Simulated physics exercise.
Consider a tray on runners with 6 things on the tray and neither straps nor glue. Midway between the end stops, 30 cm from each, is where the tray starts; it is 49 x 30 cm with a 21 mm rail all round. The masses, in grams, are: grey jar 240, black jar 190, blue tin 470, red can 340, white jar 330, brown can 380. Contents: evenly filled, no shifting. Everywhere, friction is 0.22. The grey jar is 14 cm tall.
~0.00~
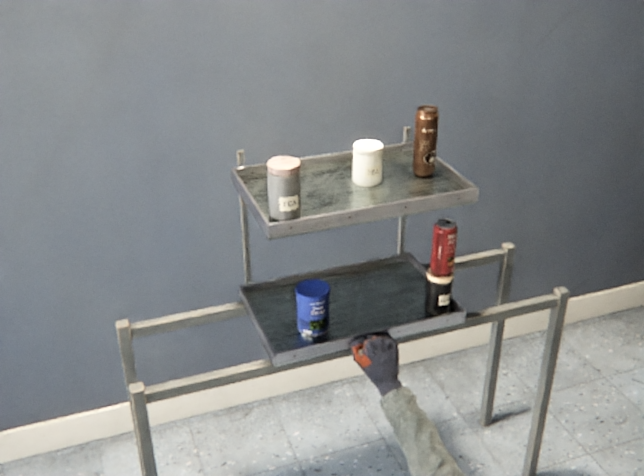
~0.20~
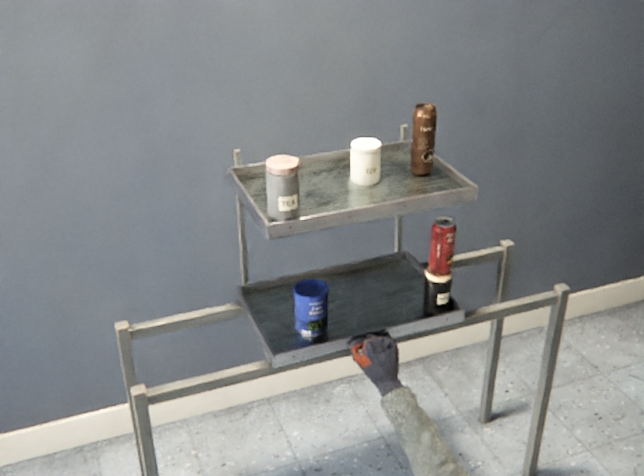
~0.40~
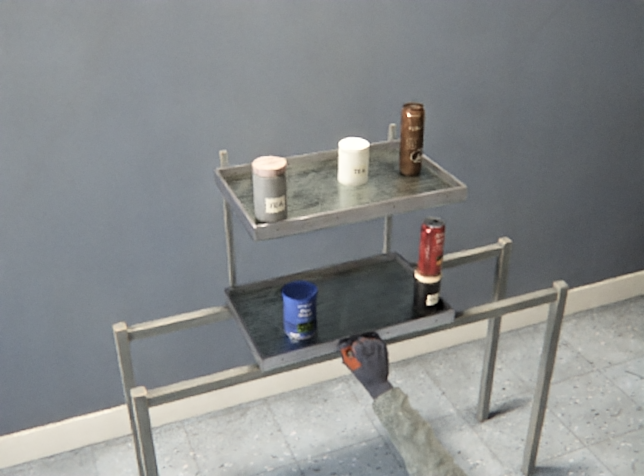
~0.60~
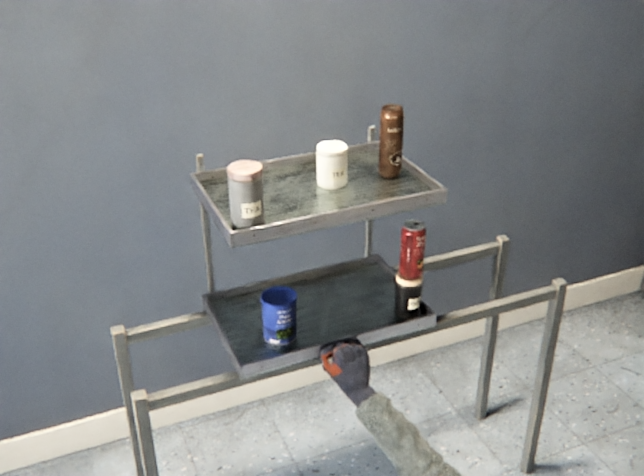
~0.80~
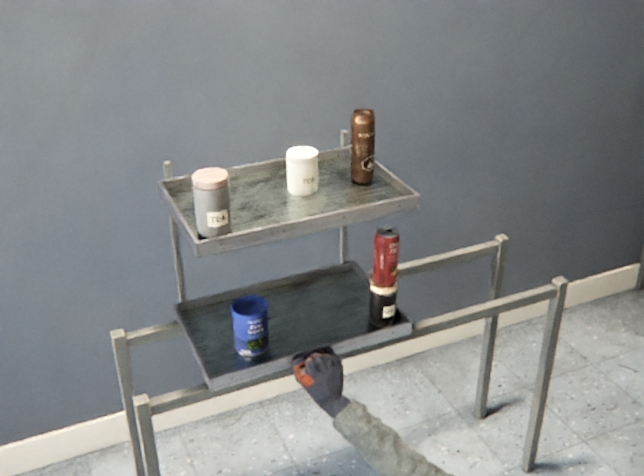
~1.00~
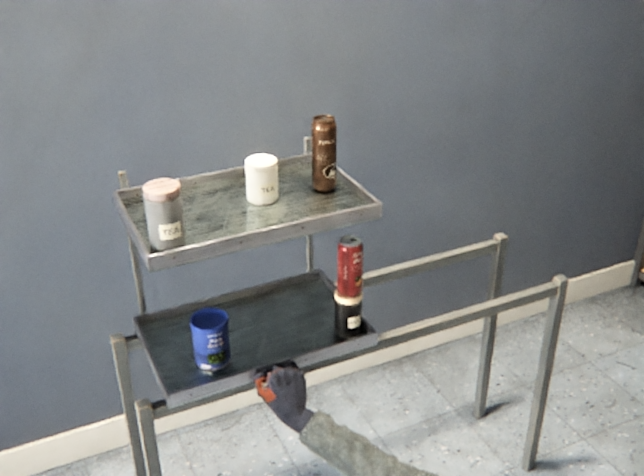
A two-level tray of jars and cans slides left along rails, a gloved hand gripping it.
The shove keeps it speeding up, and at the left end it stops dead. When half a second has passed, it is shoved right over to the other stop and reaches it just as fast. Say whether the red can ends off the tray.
It is contained.
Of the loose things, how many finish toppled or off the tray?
The answer: 0.
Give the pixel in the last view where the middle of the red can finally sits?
Close to (546, 216).
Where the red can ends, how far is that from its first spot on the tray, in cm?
The shift is close to 0 cm.
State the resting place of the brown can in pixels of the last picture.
My guess is roughly (528, 115).
By 1.20 s, tray moved 30 cm left; red can 6 cm from its spot near (314, 276); brown can 6 cm from its spot; blue tin 6 cm from its spot.
By 1.90 s, tray moved 28 cm left; red can 7 cm from its spot near (314, 276); blue tin 7 cm from its spot; white jar 7 cm from its spot.
By 3.70 s, tray moved 30 cm right; red can 4 cm from its spot near (534, 219); blue tin 4 cm from its spot; brown can 4 cm from its spot.
By 3.80 s, tray moved 30 cm right; grey jar 6 cm from its spot; blue tin 2 cm from its spot.
When it is over (4.2 s), not toppled but over 5 cm from the start, grey jar; the other 5 within 5 cm of the start. In the last view, red can near (546, 216).
